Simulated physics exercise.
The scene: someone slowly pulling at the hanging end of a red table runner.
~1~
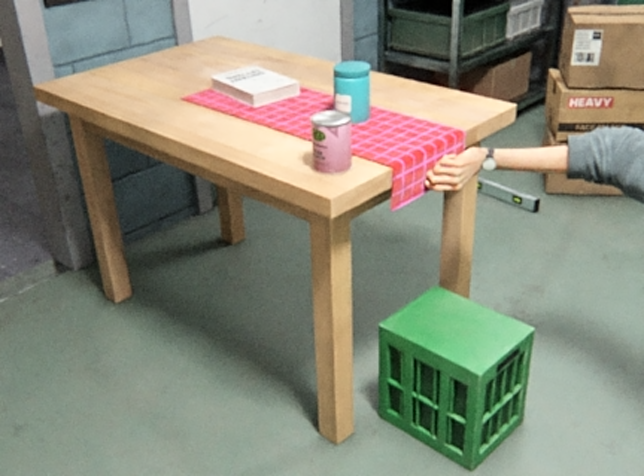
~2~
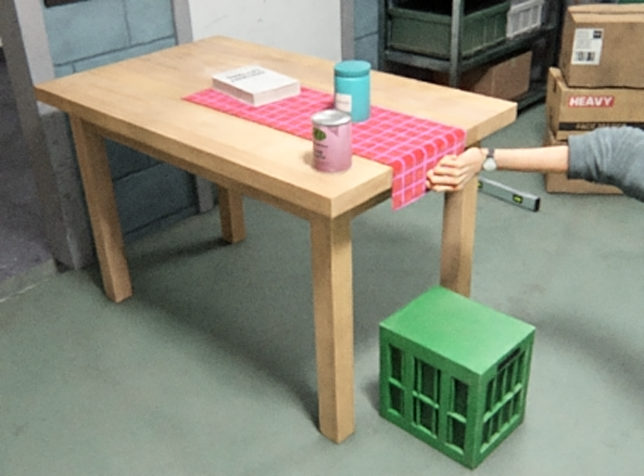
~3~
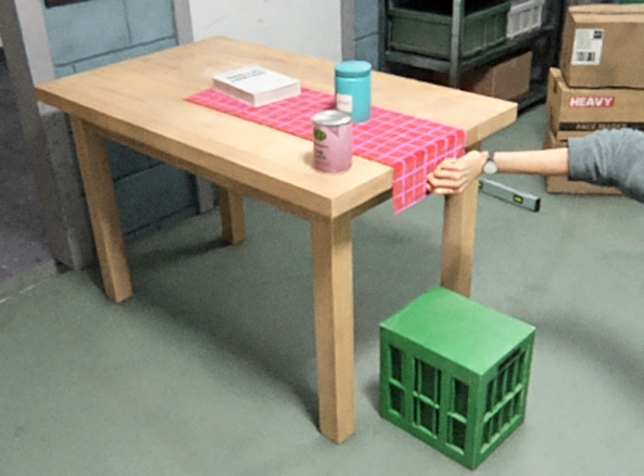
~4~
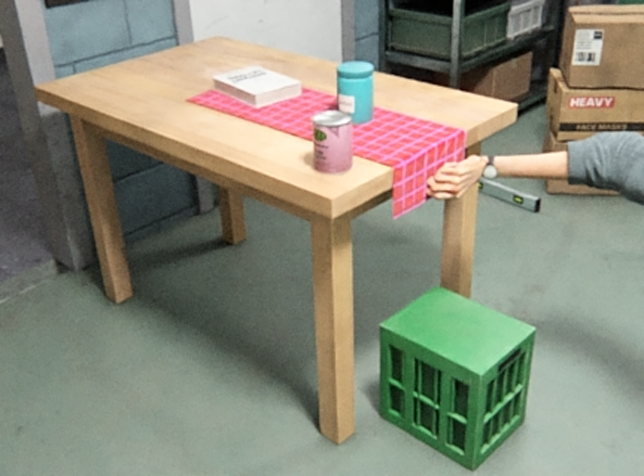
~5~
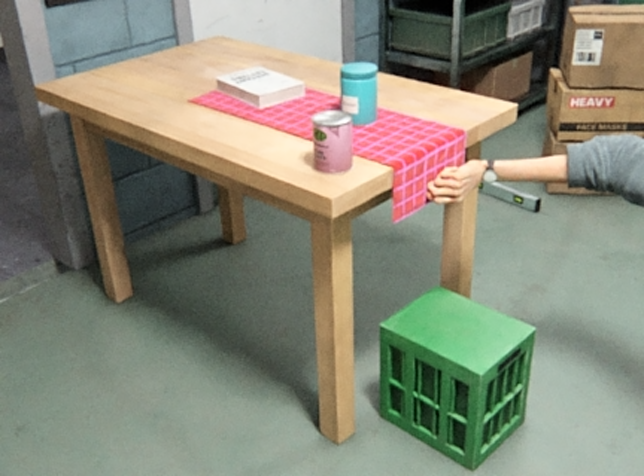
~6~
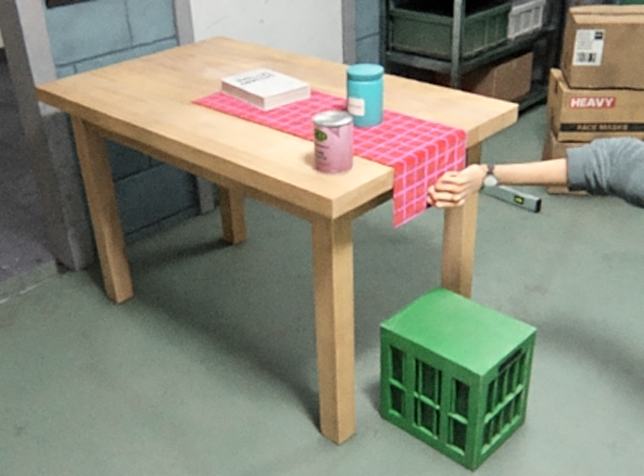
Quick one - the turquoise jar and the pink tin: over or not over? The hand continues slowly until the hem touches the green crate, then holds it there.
Turquoise jar: Over; pink tin: Not over.
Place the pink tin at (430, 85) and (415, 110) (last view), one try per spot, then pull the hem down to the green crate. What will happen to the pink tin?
First place: Holds its place on top; second place: Is carried off.
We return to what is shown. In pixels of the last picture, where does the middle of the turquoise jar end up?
When everything settles, look roughly at (498, 290).
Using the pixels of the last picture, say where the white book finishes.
About (347, 111).
Then, 0.44 s past the final frame, hem going down; jar carried along near (390, 102); tin still.
Then, 1.18 s past the final frame, hem going down; jar carried along near (436, 114); tin still.
Then, 1.80 s past the final frame, hem on the crate; jar down below near (498, 289); tin still.
When it is over, hem on the crate; jar down below near (498, 289); tin still. The turquoise jar falls off and the pink tin remains up there.
